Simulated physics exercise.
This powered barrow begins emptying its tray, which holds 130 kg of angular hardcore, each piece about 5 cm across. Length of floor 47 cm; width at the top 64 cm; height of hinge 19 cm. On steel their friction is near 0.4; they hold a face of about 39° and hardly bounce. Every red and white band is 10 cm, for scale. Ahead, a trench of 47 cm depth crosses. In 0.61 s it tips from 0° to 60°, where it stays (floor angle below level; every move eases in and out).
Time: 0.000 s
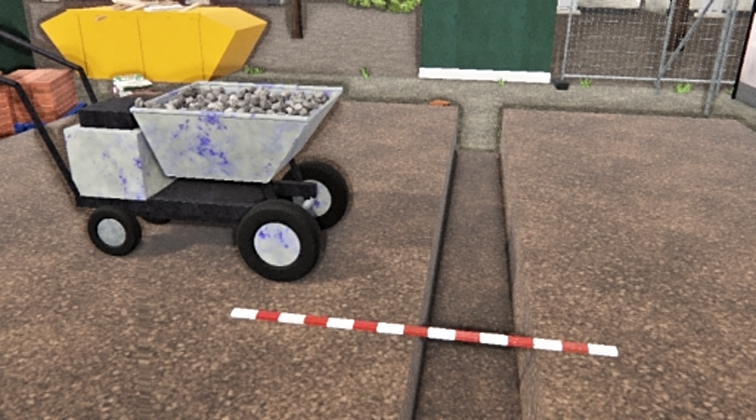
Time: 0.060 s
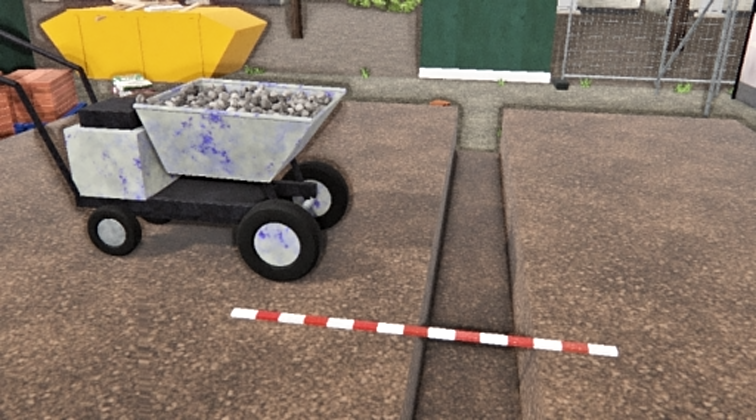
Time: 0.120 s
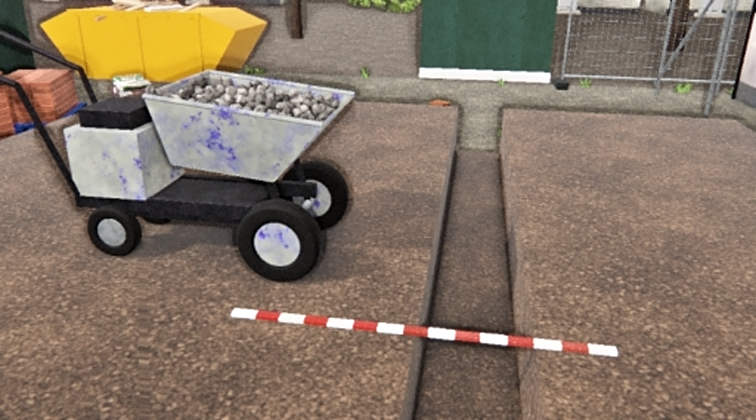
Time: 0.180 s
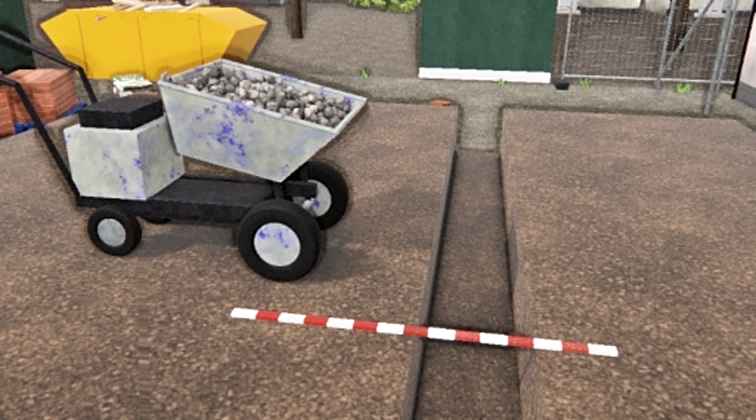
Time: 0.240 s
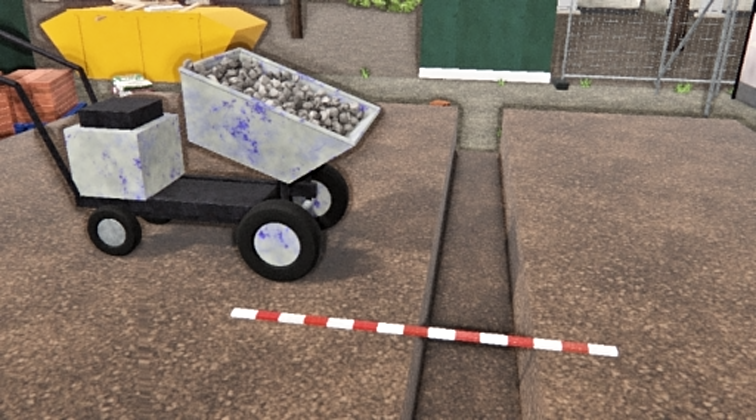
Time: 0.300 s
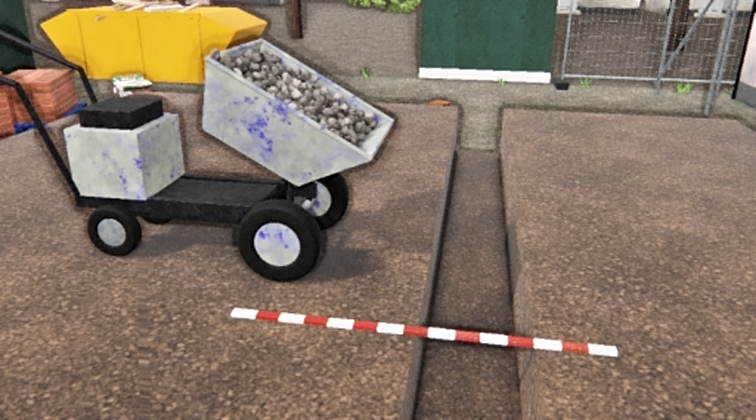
A brown, gravelly yard with a narrow trench running away through it is seen from slightly above by a still camera. A small black-framed barrow with a pale, blue-flecked tray of grey stones stands at left, before a yellow skip and bricks, with a red-and-white striped pole across the trench. The tray's rear rises slowly, then faster, tilting its front down rightward while the wheels stay put.
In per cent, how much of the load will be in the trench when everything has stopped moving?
Around 49 per cent of it.
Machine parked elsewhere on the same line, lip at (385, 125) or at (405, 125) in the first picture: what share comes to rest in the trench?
20 %, then 10 %.
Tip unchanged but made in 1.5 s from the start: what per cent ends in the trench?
Around 30 per cent would end in the trench.
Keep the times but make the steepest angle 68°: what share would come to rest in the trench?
The trench would hold about 75% of it.
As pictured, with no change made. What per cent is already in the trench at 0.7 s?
I'd put it near 10 per cent.
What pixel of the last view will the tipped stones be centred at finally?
Roughly at pixel (483, 343).
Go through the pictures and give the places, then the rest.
In the first picture, lip at (308, 119), floor tilted 0°, highest stones at (239, 96).
In the second picture, the tray is at 2°, its lip at (312, 121); the top of the load is at (228, 94); the stones move at 0.4 m/s on average.
In the third picture, lip at (323, 125), floor tilted 6°, highest stones at (221, 86); the stones move at 0.8 m/s on average.
In the fourth picture, the tray is at 13°, its lip at (337, 133); the top of the load is at (226, 76); the stones move at 1.1 m/s on average.
In the fifth picture, the tray is at 21°, its lip at (354, 144); the top of the load is at (240, 67); the stones move at 1.3 m/s on average.
In the sixth picture, lip at (371, 159), floor tilted 29°, highest stones at (259, 59); the stones move at 1.4 m/s on average.
After 0.5 s the floor is at 51°; 100 % in the tray; the foremost stones are at (396, 165).
After 0.7 s the floor is at 60°; 87 % in the tray, 2 % short of the trench, 11 % in the trench; the foremost stones are at (479, 256).
After 1.1 s the floor is at 60°; 57 % in the tray, 2 % short of the trench, 41 % in the trench; the foremost stones are at (541, 297).
After 3.0 s the floor is at 60°; 50 % in the tray, 49 % in the trench, 1 % past the trench; the foremost stones are at (580, 306).
